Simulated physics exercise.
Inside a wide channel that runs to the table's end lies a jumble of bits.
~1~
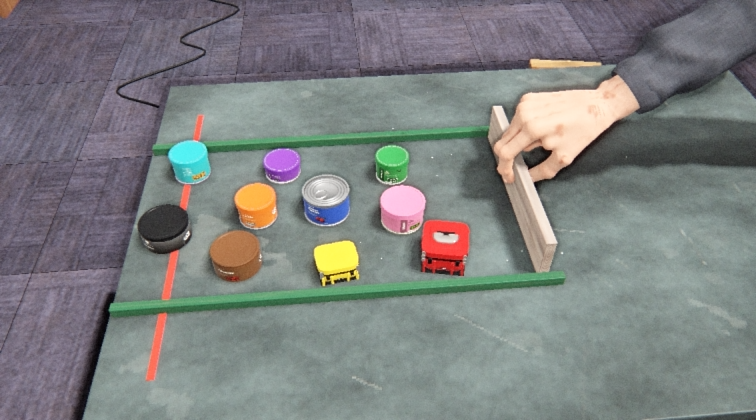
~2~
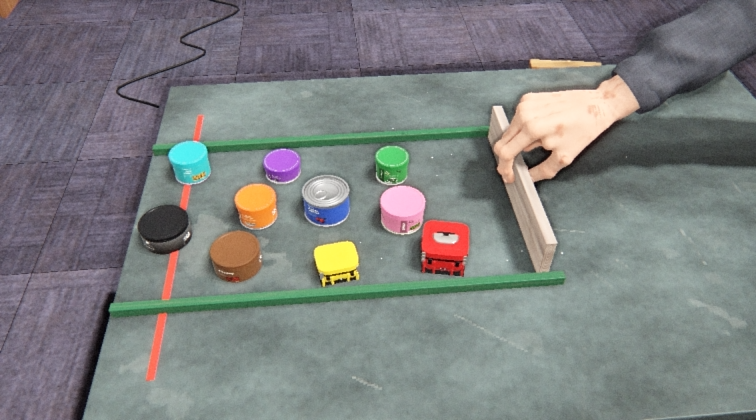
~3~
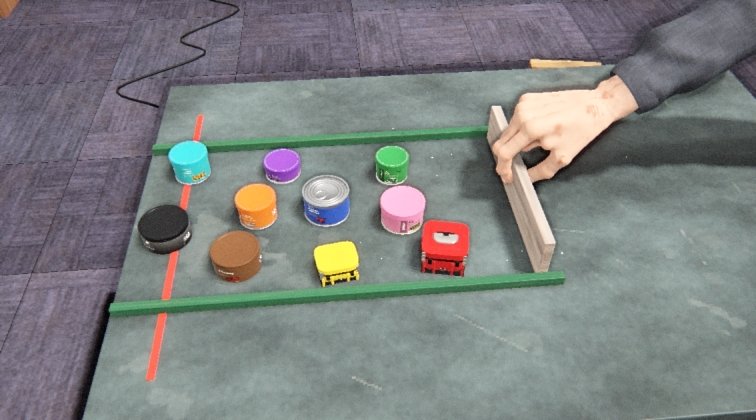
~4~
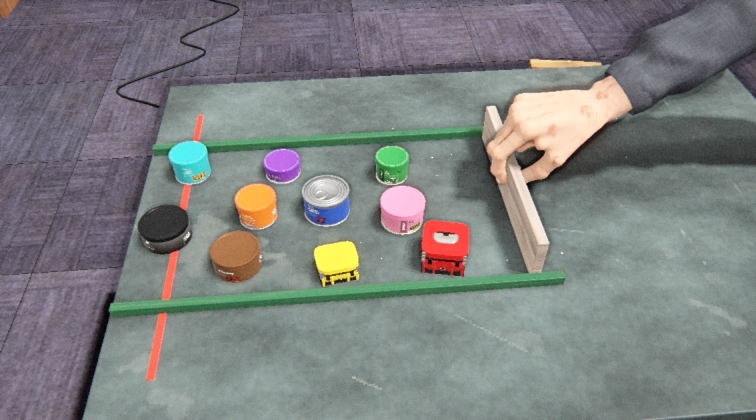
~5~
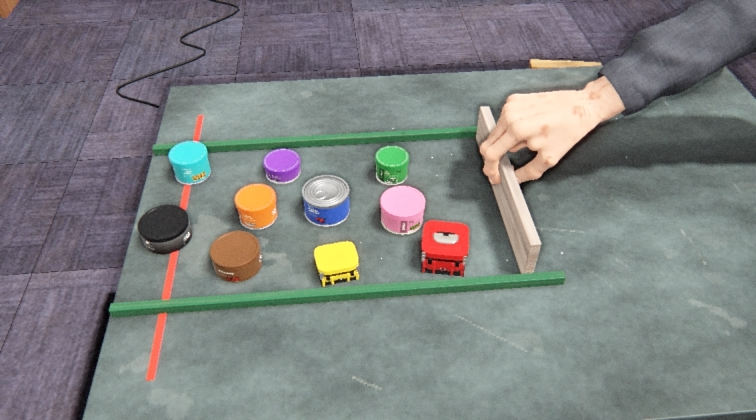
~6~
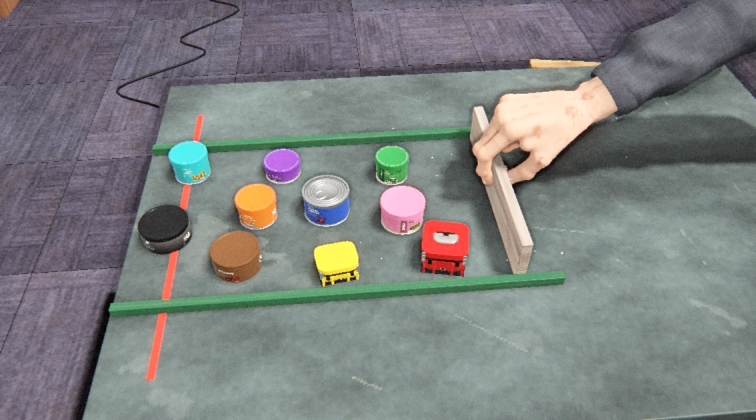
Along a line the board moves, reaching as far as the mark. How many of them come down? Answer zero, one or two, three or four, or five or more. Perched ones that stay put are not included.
Five or more.
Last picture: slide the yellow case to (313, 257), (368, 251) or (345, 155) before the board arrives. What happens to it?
In order, it goes down; goes down; holds its place.
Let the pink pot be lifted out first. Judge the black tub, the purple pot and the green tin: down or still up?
The black tub falls, the purple pot stays on, the green tin stays on.
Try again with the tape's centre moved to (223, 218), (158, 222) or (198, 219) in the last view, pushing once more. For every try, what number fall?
2, 5, 2.
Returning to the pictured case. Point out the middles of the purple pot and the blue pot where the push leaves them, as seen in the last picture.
In the last picture the purple pot sits around (172, 160) and the blue pot around (156, 205).
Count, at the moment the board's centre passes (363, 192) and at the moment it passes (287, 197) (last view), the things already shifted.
So 5, and at the other place 8.
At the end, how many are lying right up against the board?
Number in contact with it: 5.
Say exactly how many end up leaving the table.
Exactly 5.
A little later, none off yet; black tub at rest near (166, 230); turquoise pot at rest near (191, 163); brown tub at rest near (236, 256).
When it is over, the number that fall off is five or more; down, yellow case, orange tin, brown tub, turquoise pot and black tub.
